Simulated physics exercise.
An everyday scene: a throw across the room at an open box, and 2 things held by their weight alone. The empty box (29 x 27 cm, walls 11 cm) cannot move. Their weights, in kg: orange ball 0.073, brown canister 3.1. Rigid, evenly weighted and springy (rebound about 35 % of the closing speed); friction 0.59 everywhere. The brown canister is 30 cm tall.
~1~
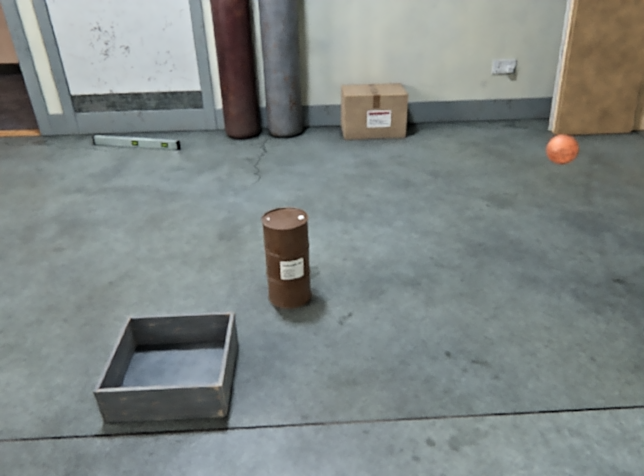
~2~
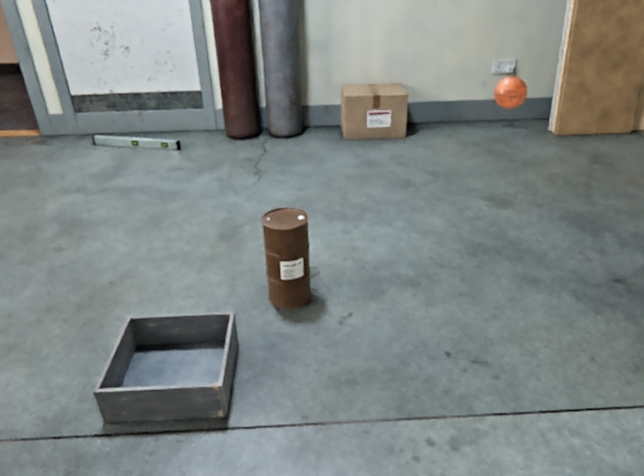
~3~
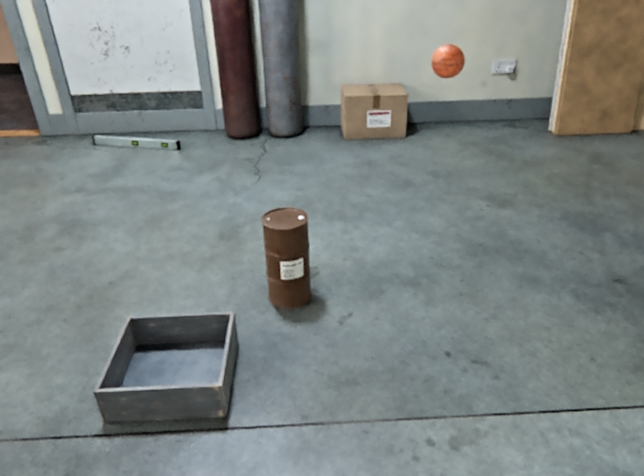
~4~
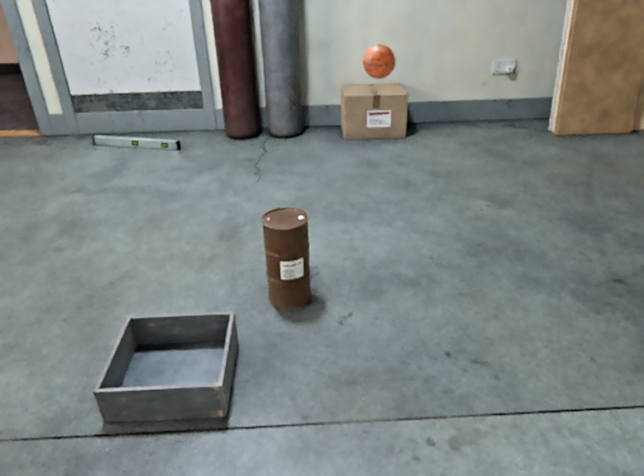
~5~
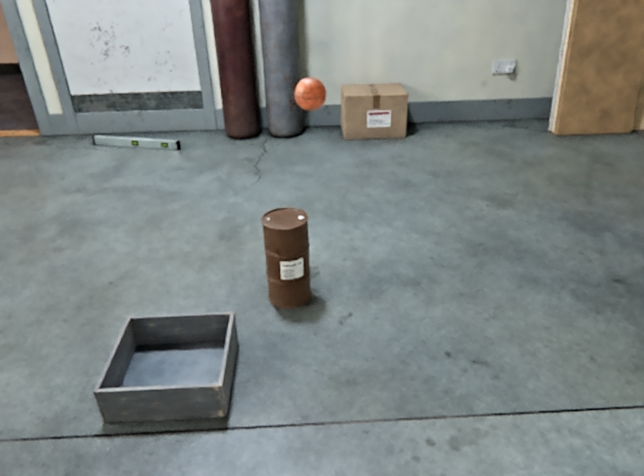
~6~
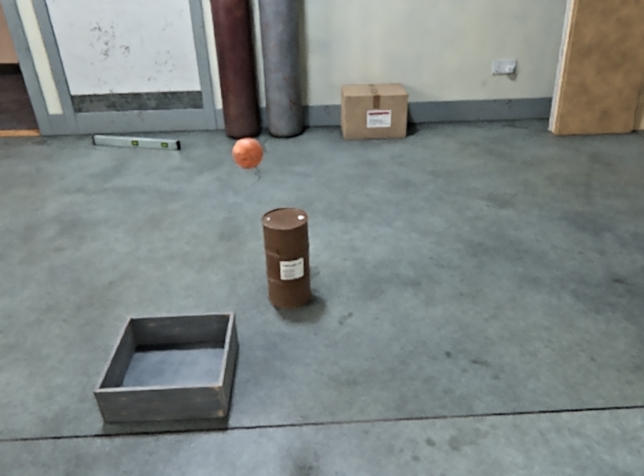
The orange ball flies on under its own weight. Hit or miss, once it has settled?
In the end the ball stays in.
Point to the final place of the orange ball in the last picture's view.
At about (209, 368).
Then, 0.20 s after the last picture, ball inside the box; orange ball near (139, 362).
Then, 0.50 s after the last picture, ball inside the box; orange ball near (166, 356).
At rest, ball inside the box; brown canister in place, give or take 10 cm. Seen from the same camera at the end, orange ball near (209, 368).
